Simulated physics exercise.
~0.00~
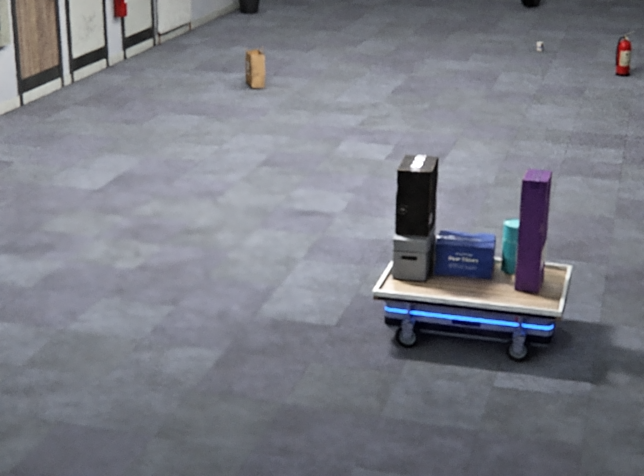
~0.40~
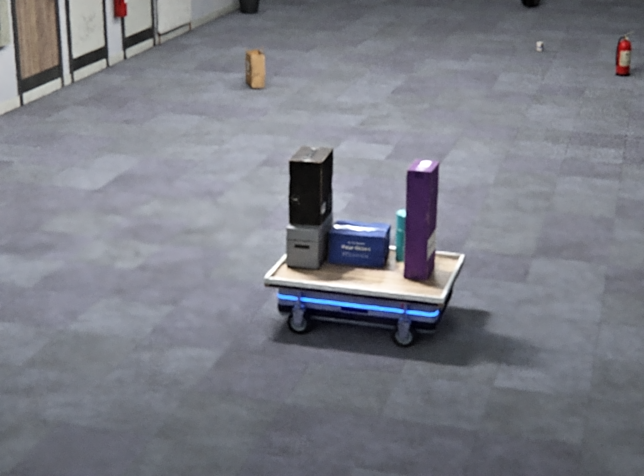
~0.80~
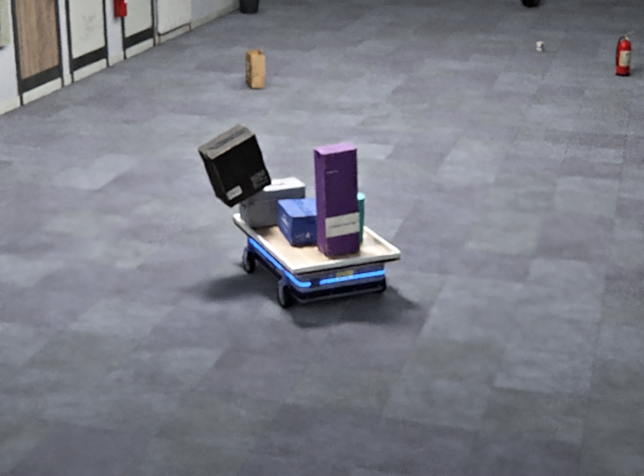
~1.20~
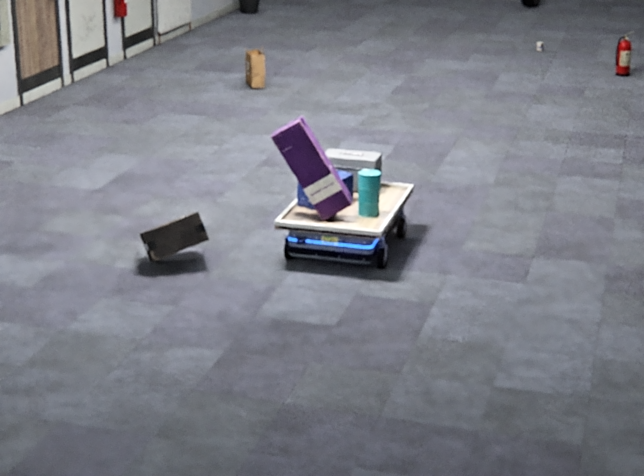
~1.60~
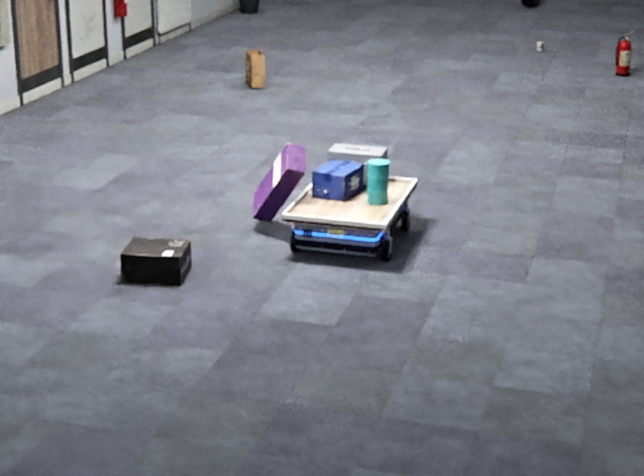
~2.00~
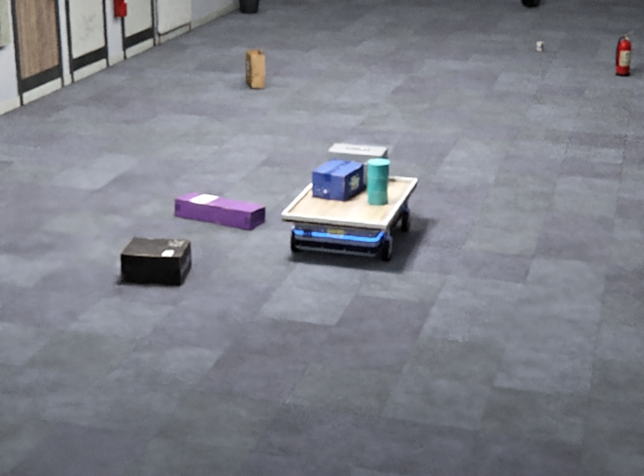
Robot cart carrying upright boxes rolls left and turns, the black box then the purple box toppling off before it stops.
